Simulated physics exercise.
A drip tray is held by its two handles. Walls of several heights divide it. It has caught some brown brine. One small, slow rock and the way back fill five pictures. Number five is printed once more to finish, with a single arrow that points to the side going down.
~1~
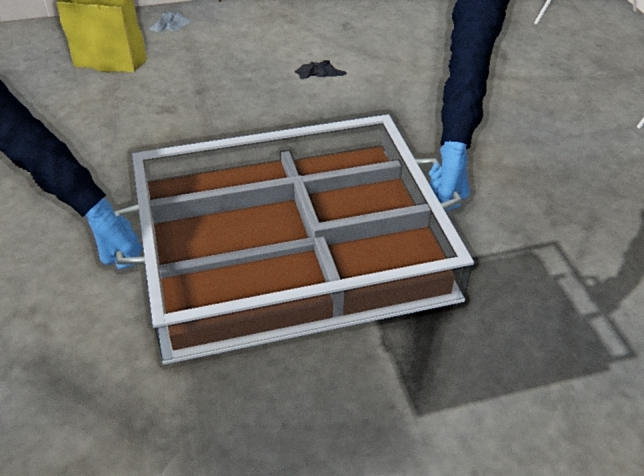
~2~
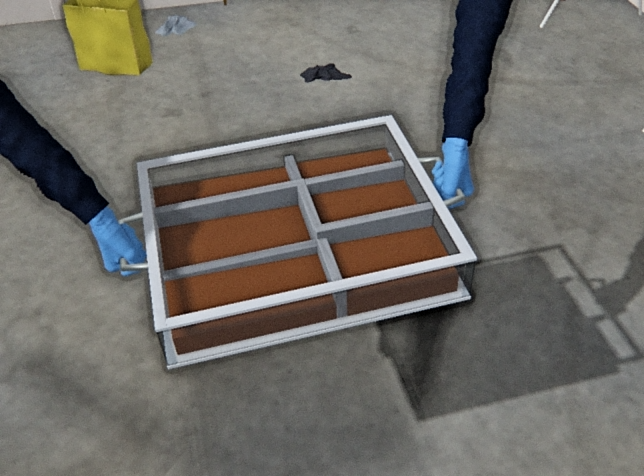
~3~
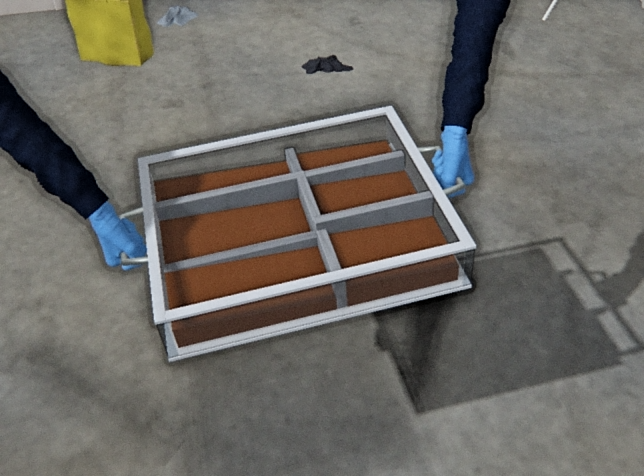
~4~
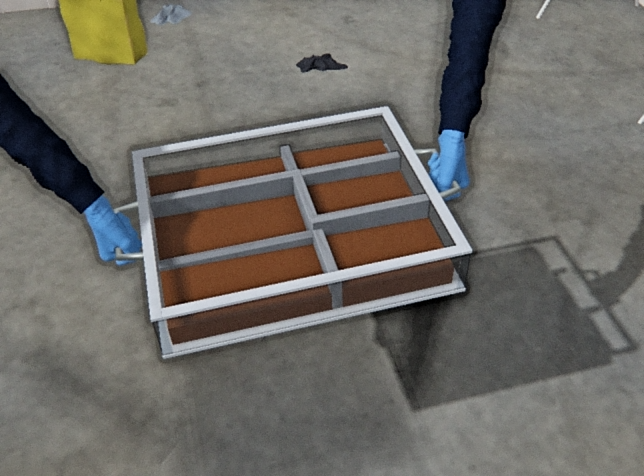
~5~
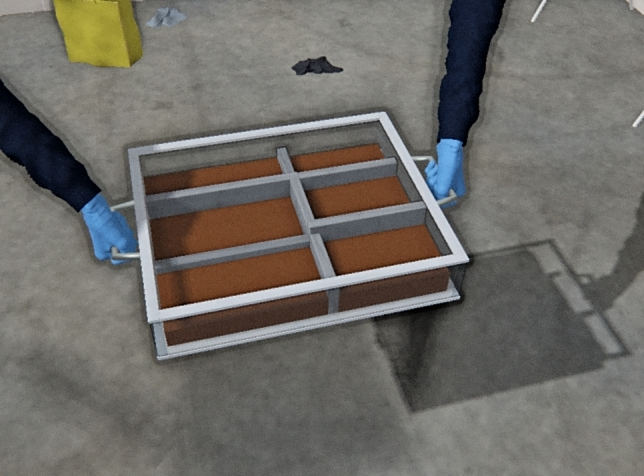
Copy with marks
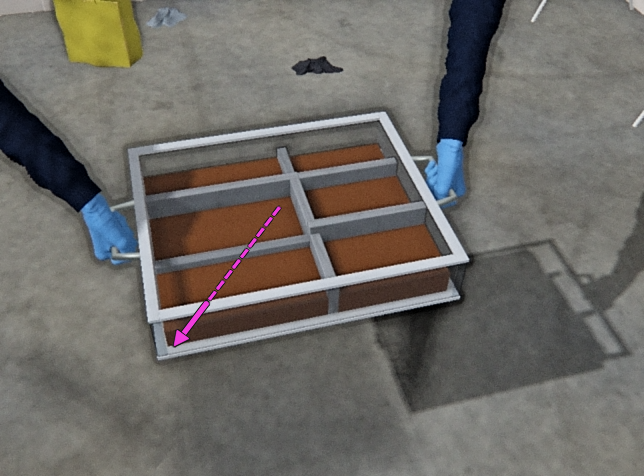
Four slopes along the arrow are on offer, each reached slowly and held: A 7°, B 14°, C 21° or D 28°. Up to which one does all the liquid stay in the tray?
B is the one.
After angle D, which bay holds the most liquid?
That is the front left bay.
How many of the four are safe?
Two.
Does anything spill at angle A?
No, not at all.
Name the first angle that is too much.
That would be C.
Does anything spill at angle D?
Yes, it does.
The arrow ends at (177, 341).
With A, nothing spills; the front left bay holds the most.
With B, nothing spills; the front left bay holds the most.
With C, about 12 % goes over the rim.
With D, about 43 % goes over the rim.
